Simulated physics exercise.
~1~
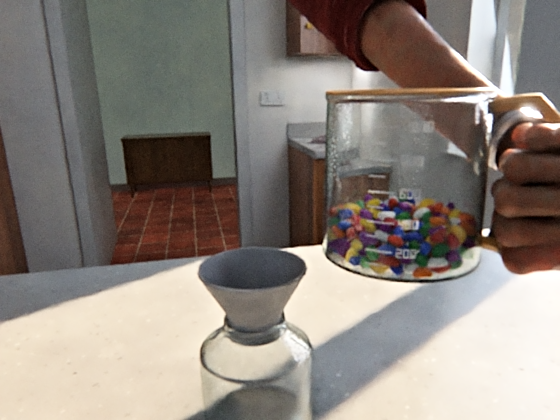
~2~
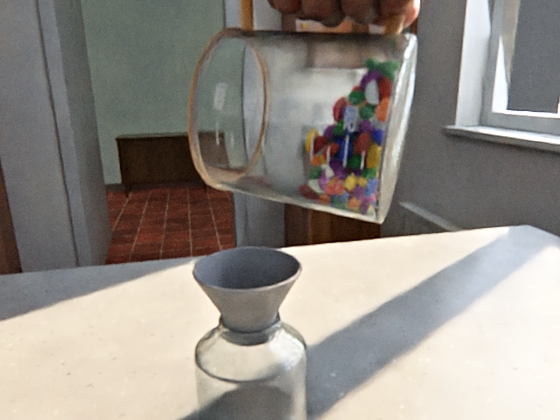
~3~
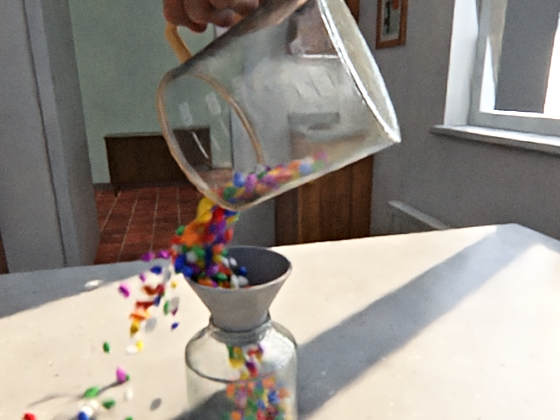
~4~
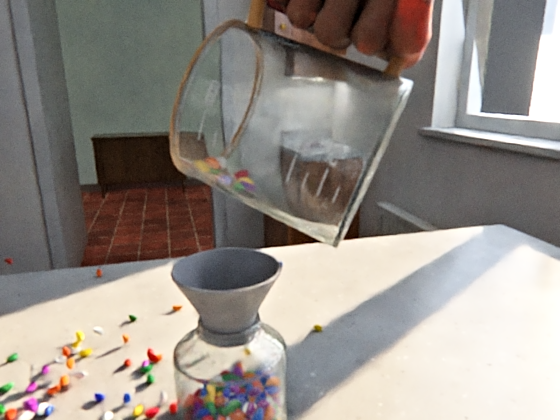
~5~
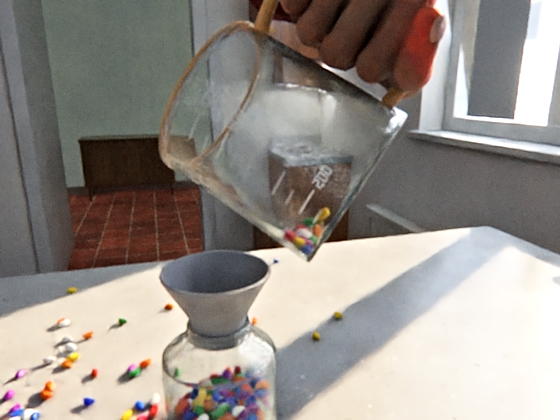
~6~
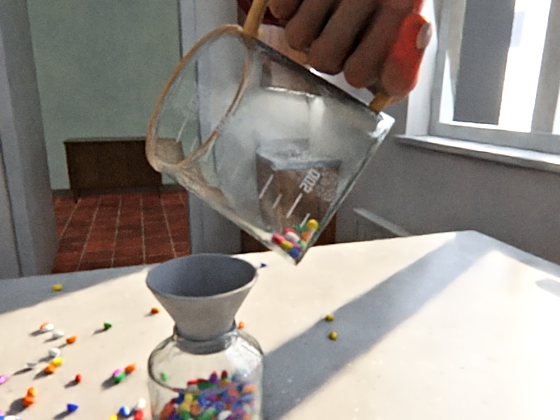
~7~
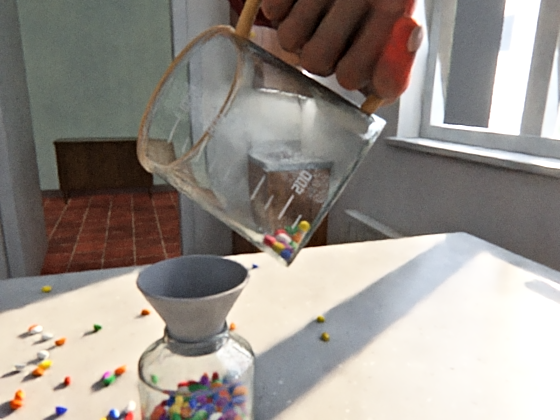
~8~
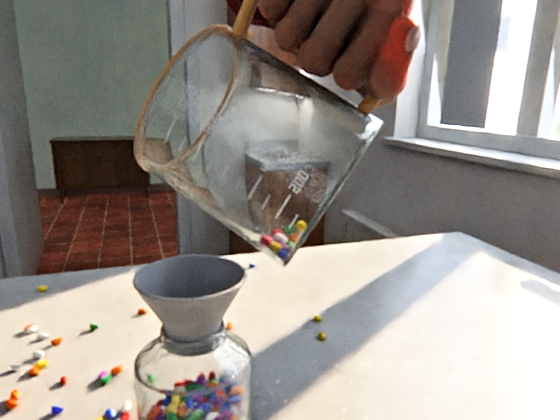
At first, a hand holds a clear glass jug partly filled with colourful jelly beans, upright above a pale table where a grey funnel sits in a glass jar. The hand moves the jug over the funnel and tips it onto its side. The beans rush out in a stream, many dropping through the funnel into the jar while others spill past its left side and scatter across the table. The hand then tilts the jug back partway, and the last few beans slide to its bottom corner. It ends held there, still slanted, with most beans in the jar and many strewn on the table.
